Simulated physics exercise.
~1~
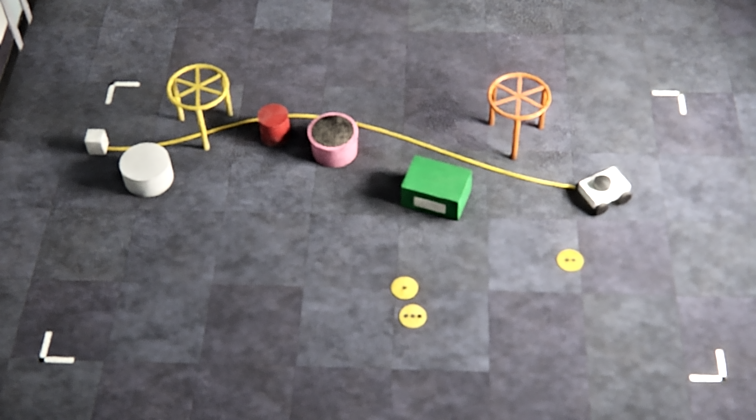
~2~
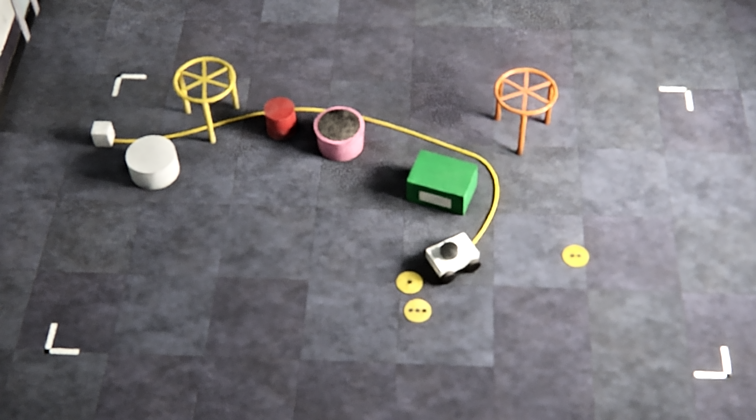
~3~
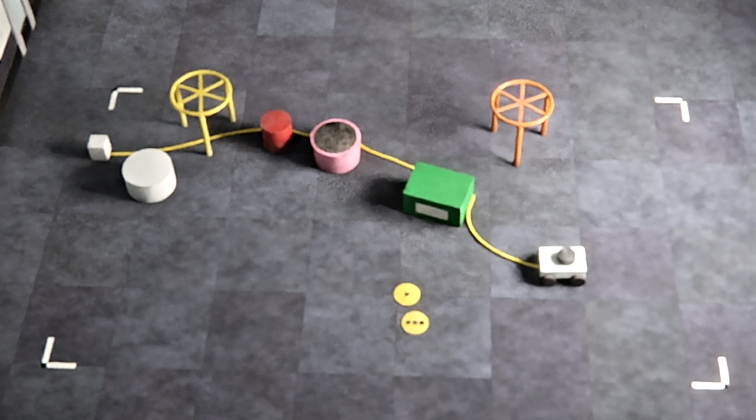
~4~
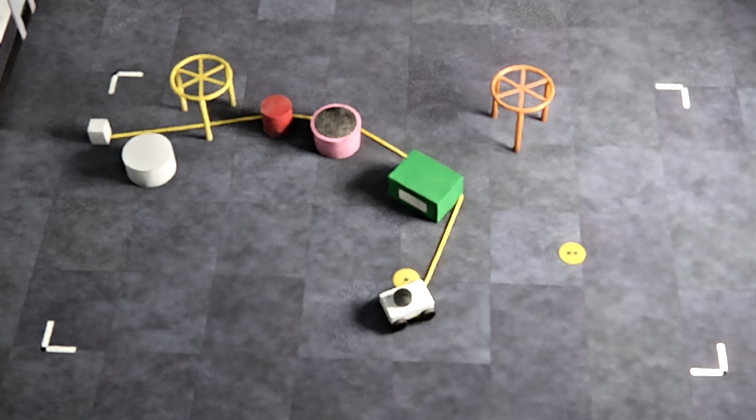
Small white cart trailing a yellow cord past stools and tubs, turning between floor marks, finally tugging the green box slightly left.
